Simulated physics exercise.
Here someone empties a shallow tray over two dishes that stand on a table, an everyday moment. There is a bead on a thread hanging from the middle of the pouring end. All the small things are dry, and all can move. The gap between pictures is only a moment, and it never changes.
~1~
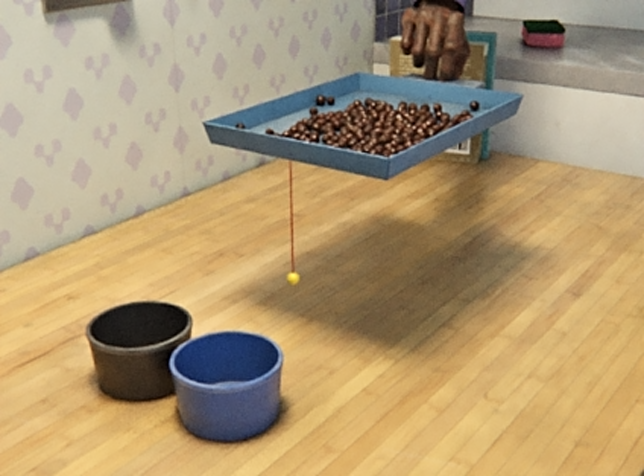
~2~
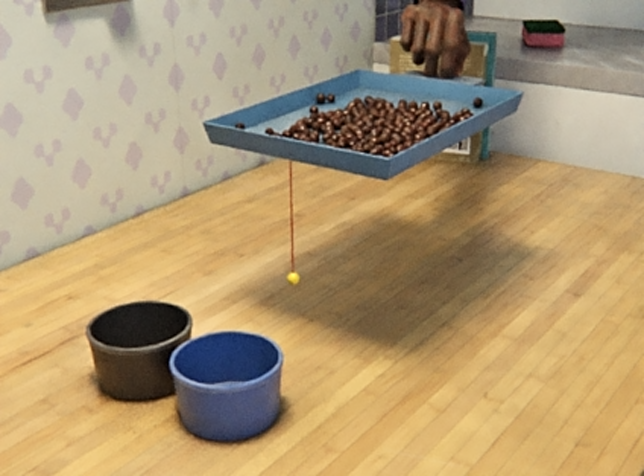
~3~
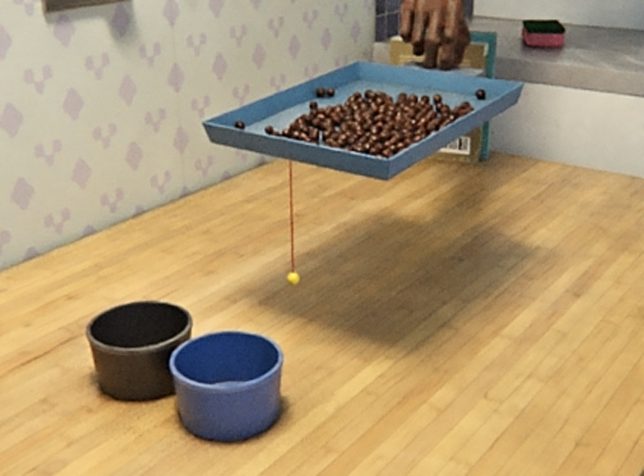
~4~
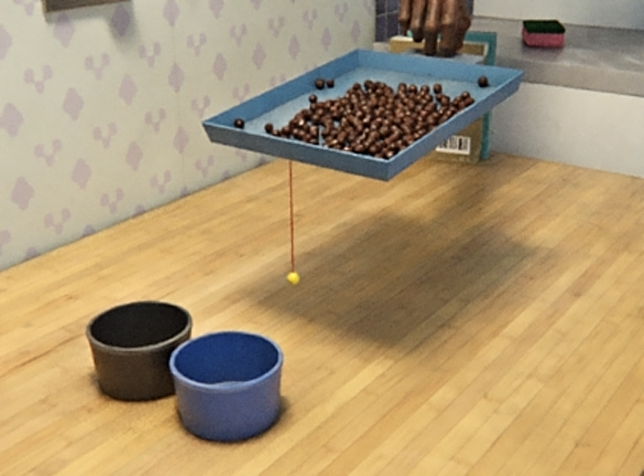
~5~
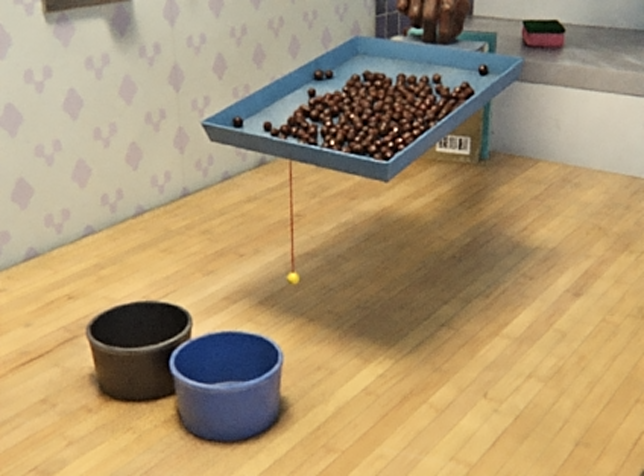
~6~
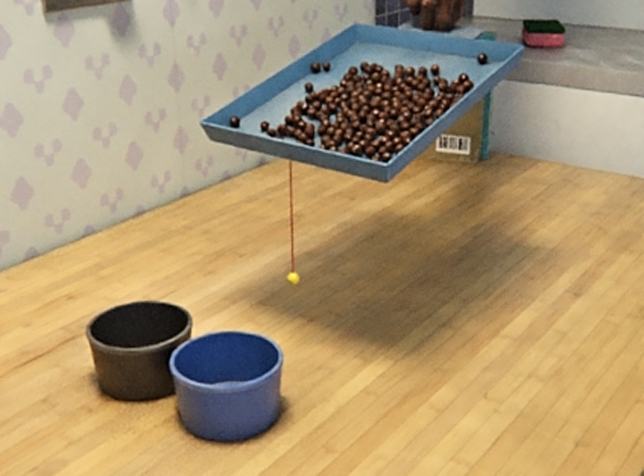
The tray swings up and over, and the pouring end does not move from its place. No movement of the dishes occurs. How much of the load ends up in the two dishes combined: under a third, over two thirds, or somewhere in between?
Falls short of a third.
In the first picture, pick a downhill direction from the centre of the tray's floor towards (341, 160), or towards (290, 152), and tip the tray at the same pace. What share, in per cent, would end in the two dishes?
Respectively 0 % and 0 %.
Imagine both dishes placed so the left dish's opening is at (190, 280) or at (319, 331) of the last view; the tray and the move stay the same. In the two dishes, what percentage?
Close to 30 in a hundred, then close to 60 in a hundred.
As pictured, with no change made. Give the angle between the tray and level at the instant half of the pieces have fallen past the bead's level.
85°.
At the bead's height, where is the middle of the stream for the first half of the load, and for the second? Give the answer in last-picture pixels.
First around (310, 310), afterwards around (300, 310).
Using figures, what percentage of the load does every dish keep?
Out of every hundred, close to 0 go left and close to 0 go right.
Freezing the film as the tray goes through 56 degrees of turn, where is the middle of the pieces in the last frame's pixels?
The middle of the pieces lands at roughly (332, 115).
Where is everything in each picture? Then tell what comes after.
The first frame shows corners of the pouring end (210, 122) and (387, 156), level; middle of the load (370, 129), chocolate balls; left dish (104, 366); right dish (191, 404); bead on its thread (293, 278).
The second frame shows corners of the pouring end (210, 122) and (387, 156), level; middle of the load (370, 128).
The third frame shows corners of the pouring end (209, 121) and (387, 157), tipped barely, lowest at the right corner; middle of the load (370, 125).
The fourth frame shows corners of the pouring end (208, 121) and (386, 159), tipped a little, lowest at the right corner; middle of the load (369, 119).
The fifth frame shows corners of the pouring end (207, 121) and (386, 160), tipped a little, lowest at the right corner; middle of the load (368, 114).
The sixth frame shows corners of the pouring end (207, 121) and (385, 161), tipped a little, lowest at the right corner; middle of the load (366, 111), roughly two thirds on the move; left dish (104, 366); right dish (191, 404).
Just after the last frame, tray tipped steeply; every one on the tray.
A moment on, tray tipped right over; about a tenth on the tray; just a few in the right dish; just a few in the left dish; the larger part outside both; about a tenth in the air.
Further on, tray tipped past a quarter turn; just a few in the right dish; almost all outside both.
When it is over, tray tipped past a quarter turn; just a few in the right dish; not one in the left dish; almost all outside both.
